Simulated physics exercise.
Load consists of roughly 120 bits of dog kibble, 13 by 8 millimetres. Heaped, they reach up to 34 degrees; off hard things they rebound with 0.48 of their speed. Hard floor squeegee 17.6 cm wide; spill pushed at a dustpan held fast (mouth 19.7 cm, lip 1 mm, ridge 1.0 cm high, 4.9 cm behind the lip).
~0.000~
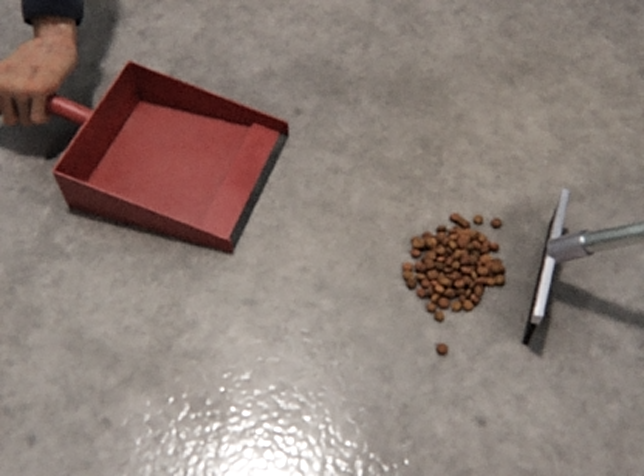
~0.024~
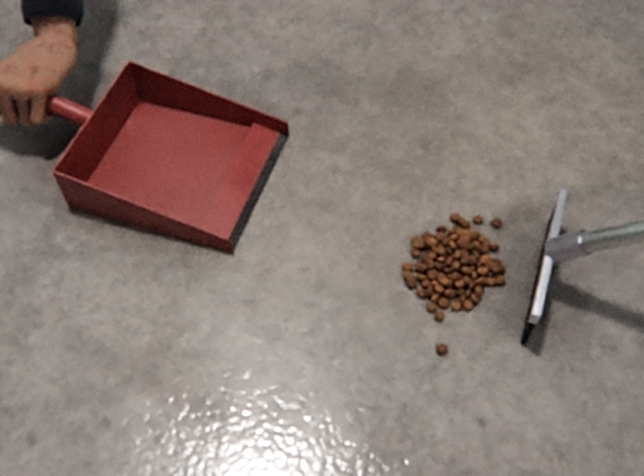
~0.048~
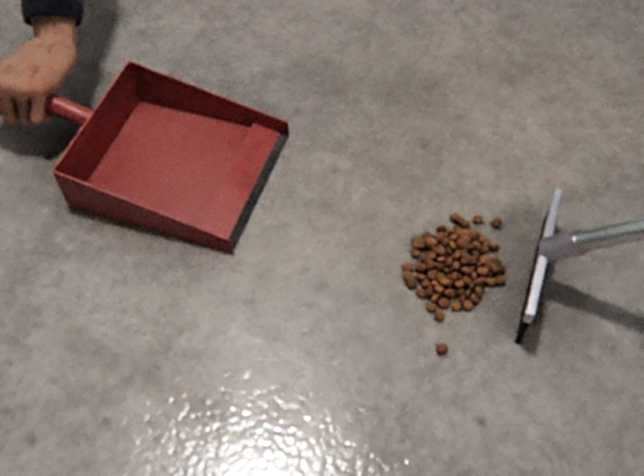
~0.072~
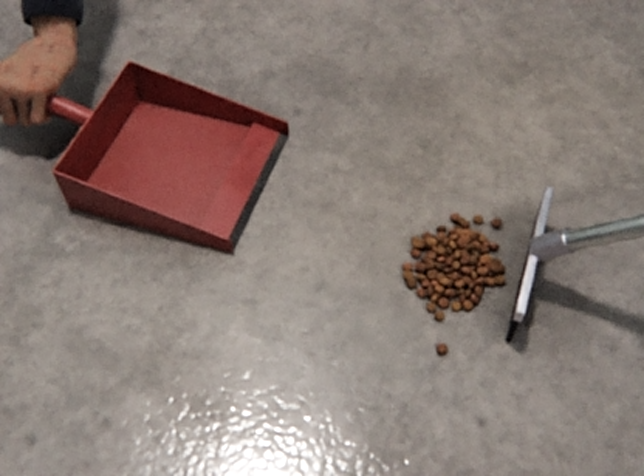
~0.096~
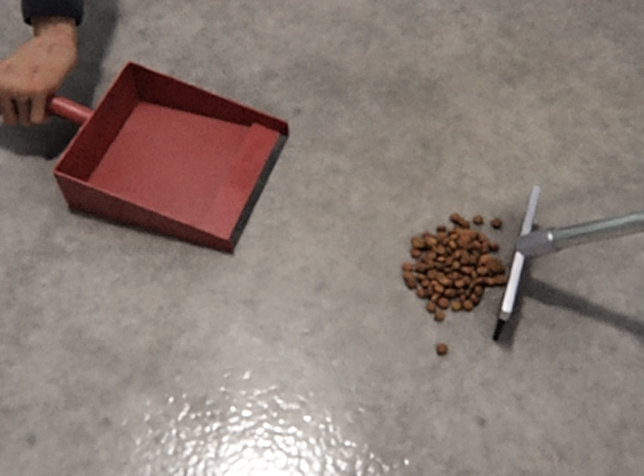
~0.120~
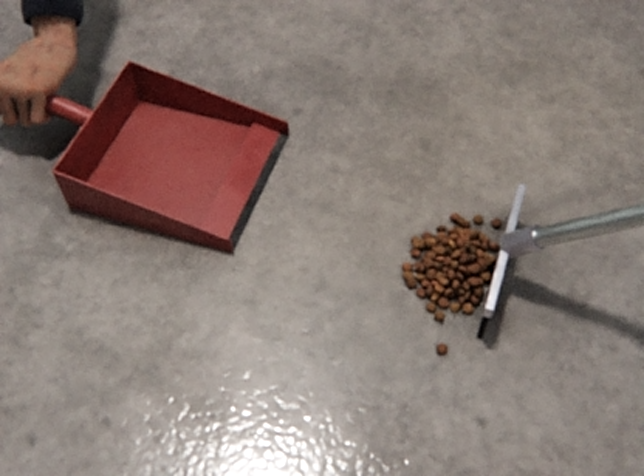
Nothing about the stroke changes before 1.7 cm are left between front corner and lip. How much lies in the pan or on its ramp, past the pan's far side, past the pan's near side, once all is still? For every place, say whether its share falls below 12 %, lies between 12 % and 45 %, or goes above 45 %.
One by one: Pan: Medium; far side: Low; near side: Medium.
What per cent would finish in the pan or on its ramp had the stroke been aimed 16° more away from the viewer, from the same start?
About 55 percent would end up there.
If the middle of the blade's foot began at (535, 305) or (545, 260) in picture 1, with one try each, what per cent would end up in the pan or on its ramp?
20 and 40 per cent, roughly.
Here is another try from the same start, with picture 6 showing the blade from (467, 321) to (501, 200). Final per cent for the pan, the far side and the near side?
That ends as pan 20, far 5, and near 45.
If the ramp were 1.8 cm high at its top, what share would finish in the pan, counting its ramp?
That would give something like 30 per cent.
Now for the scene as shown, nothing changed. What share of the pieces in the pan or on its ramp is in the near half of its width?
Some 90 per cent.
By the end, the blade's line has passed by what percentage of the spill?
Close to 15 percent.
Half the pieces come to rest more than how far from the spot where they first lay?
I'd say near 26 cm.
After 0.33 s, middle of the blade 16 cm from the lip; 0 % over the lip, far side 0 %, near side 15 %.
After 0.46 s, middle of the blade 7 cm from the lip; 0 % over the lip, far side 0 %, near side 25 %.
Then, at 0.73 s, middle of the blade 2 cm from the lip; 35 % over the lip, far side 0 %, near side 30 %.
By 1.1 s all is still; pan 35 %, far side 0 %, near side 30 %, in front of the lip or behind the blade 35 %.
